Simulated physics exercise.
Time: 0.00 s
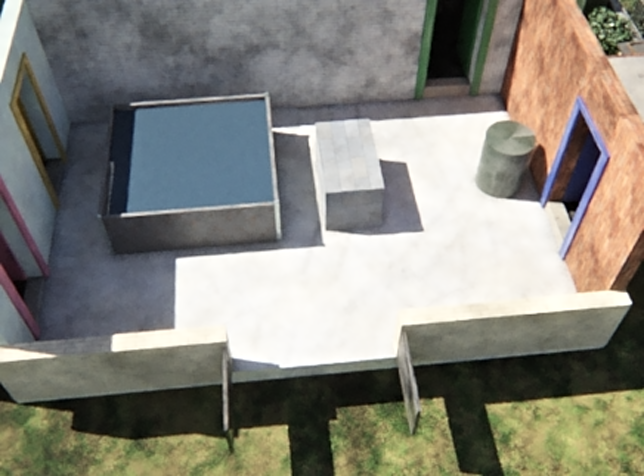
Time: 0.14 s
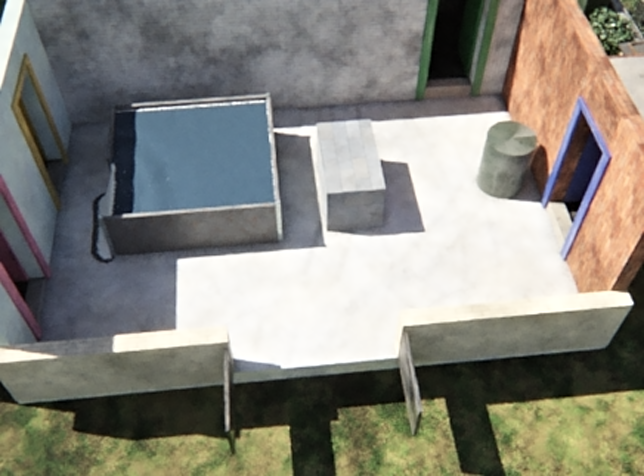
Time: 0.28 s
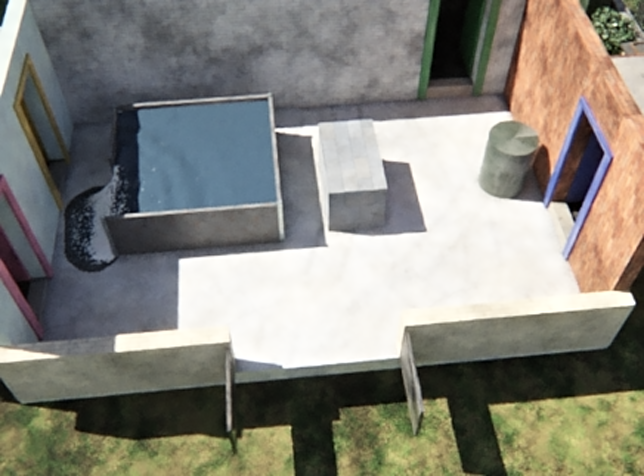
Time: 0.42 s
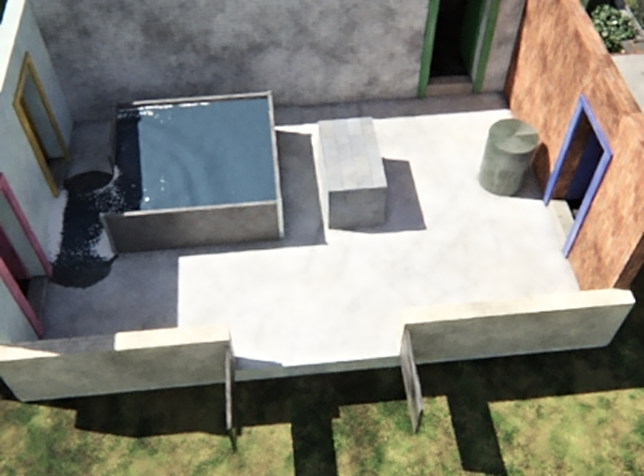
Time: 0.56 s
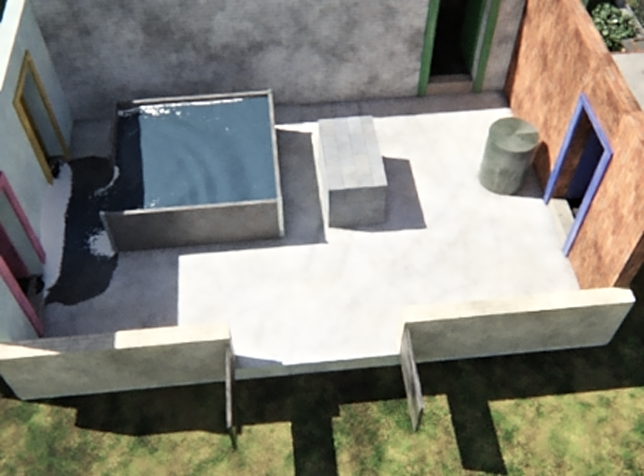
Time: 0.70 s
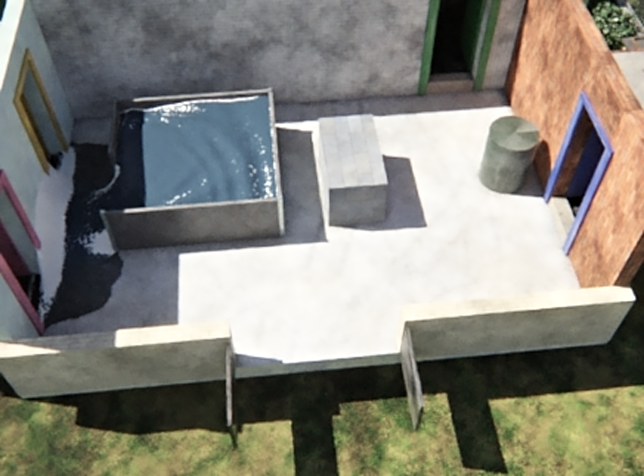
Walled courtyard seen from above, with dark water bursting from the left side of a tank and spreading to a yellow-framed doorway.
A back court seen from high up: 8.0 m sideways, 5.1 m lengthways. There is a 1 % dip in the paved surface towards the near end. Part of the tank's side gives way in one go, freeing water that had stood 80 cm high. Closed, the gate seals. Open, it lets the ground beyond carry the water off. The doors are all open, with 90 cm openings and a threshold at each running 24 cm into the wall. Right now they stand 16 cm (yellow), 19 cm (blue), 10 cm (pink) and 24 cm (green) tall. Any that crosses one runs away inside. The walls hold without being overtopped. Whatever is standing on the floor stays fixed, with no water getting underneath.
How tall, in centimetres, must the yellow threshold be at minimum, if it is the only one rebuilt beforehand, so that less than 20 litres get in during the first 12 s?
It needs to be at least 32 cm tall.
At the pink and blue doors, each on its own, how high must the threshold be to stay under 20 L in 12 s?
Some 26 cm for pink, some 15 cm for blue.
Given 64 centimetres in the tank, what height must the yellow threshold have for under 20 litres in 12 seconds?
24 cm.
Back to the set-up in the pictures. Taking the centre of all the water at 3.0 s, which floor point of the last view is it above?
It lies near (169, 207) in the last picture.
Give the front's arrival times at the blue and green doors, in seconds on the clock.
Arrival times: Blue at 4.5 seconds, green at 3.8 seconds.
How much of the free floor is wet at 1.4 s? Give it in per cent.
Roughly 20 percent of the floor.
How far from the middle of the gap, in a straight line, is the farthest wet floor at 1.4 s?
2.8 m.
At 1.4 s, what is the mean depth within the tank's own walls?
Mean depth: Approx. 60 cm.
After 1.4 s water covers 20 % of the floor, deepest (67 cm) near (69, 228); 26 cm at the yellow door, 28 litres in over its 16 cm threshold.
After 3.0 s water covers 50 % of the floor, deepest (45 cm) near (37, 359); 24 cm at the yellow door, 105 litres in over its 16 cm threshold.
After 12.0 s water covers 100 % of the floor, deepest (18 cm) near (418, 335); 9 cm at the yellow door, 151 litres in over its 16 cm threshold.
At the yellow door as built, the water arrived by 0.6 s and peaked near 44 cm at 0.7 s.
With a threshold of 27 cm, 41 litres would have come in within the 12 s; with 36.5 cm, 8 litres. So under 20 litres takes about 32 cm.
